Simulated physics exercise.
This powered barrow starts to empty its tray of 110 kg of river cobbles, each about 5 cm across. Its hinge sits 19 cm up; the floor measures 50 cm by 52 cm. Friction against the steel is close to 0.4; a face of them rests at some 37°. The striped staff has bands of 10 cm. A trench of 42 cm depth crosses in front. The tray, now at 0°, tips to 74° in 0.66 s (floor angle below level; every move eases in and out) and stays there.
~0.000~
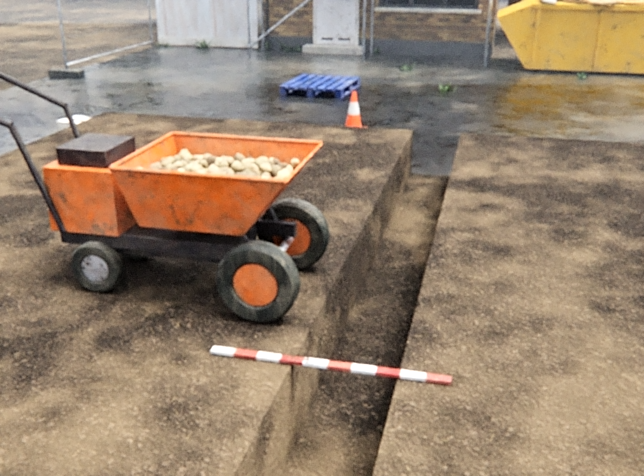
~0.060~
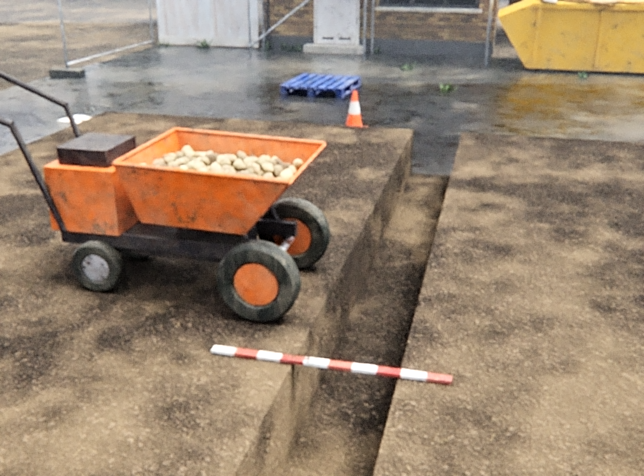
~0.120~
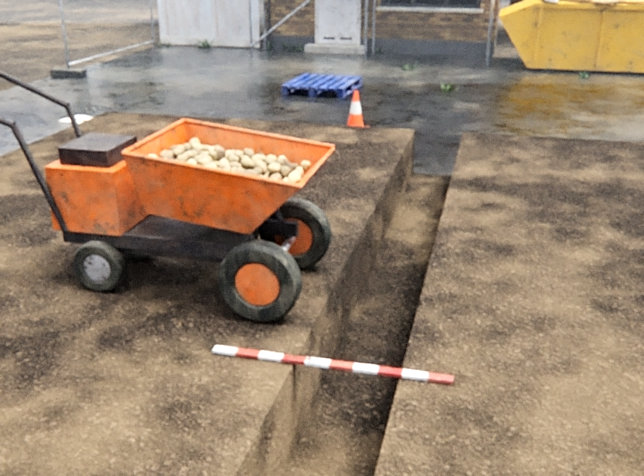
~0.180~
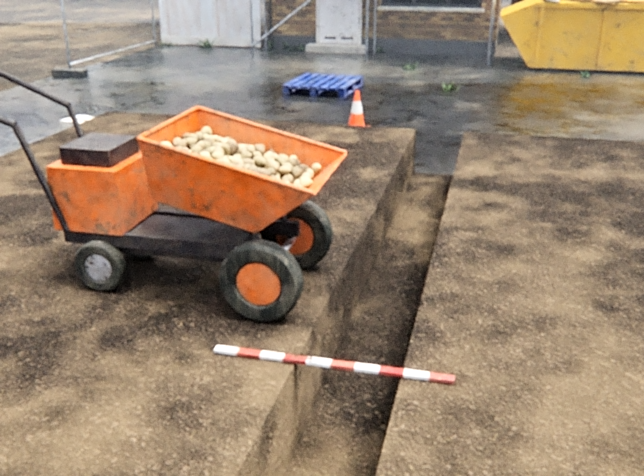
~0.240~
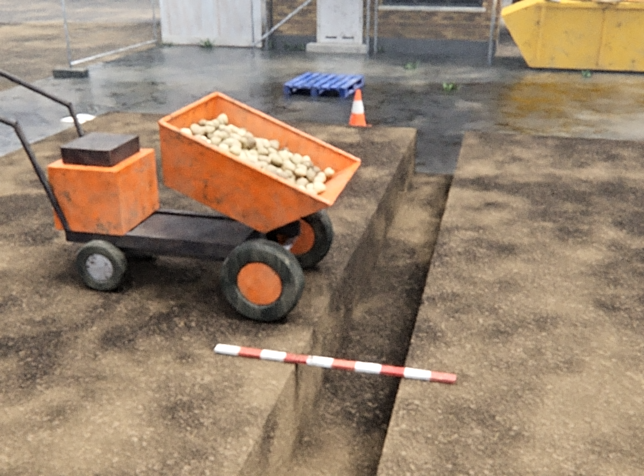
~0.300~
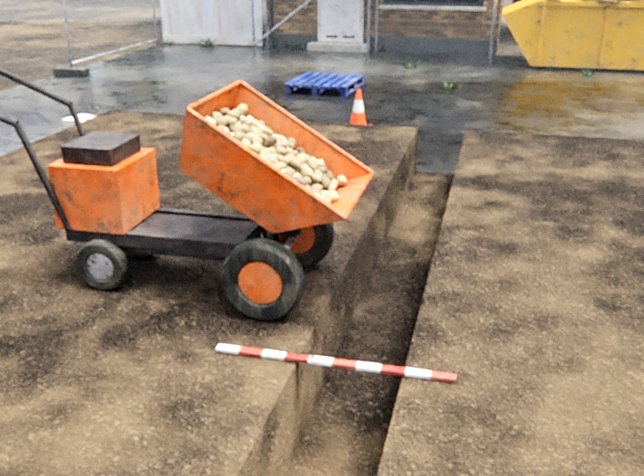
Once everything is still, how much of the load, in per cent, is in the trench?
Close to 37 in a hundred.
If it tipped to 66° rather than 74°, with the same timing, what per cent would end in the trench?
It would be near 45 per cent.
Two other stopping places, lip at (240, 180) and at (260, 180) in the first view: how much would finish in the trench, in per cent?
Near 85 per cent from the first place, 70 from the second.
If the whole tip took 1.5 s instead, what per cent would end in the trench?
In that case some 50 per cent.
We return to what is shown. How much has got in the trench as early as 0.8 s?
About 15 per cent by then.
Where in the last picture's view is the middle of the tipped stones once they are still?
Around (452, 305).
After 0.5 s the floor is at 63°; 100 % in the tray; the foremost stones are at (368, 240).
After 0.8 s the floor is at 74°; 69 % in the tray, 13 % in the trench, 19 % past the trench; the foremost stones are at (460, 310).
After 1.1 s the floor is at 74°; 11 % in the tray, 26 % in the trench, 63 % past the trench; the foremost stones are at (641, 329).
After 3.1 s the floor is at 74°; 0 % in the tray, 37 % in the trench, 63 % past the trench; the foremost stones are past the picture's edge.
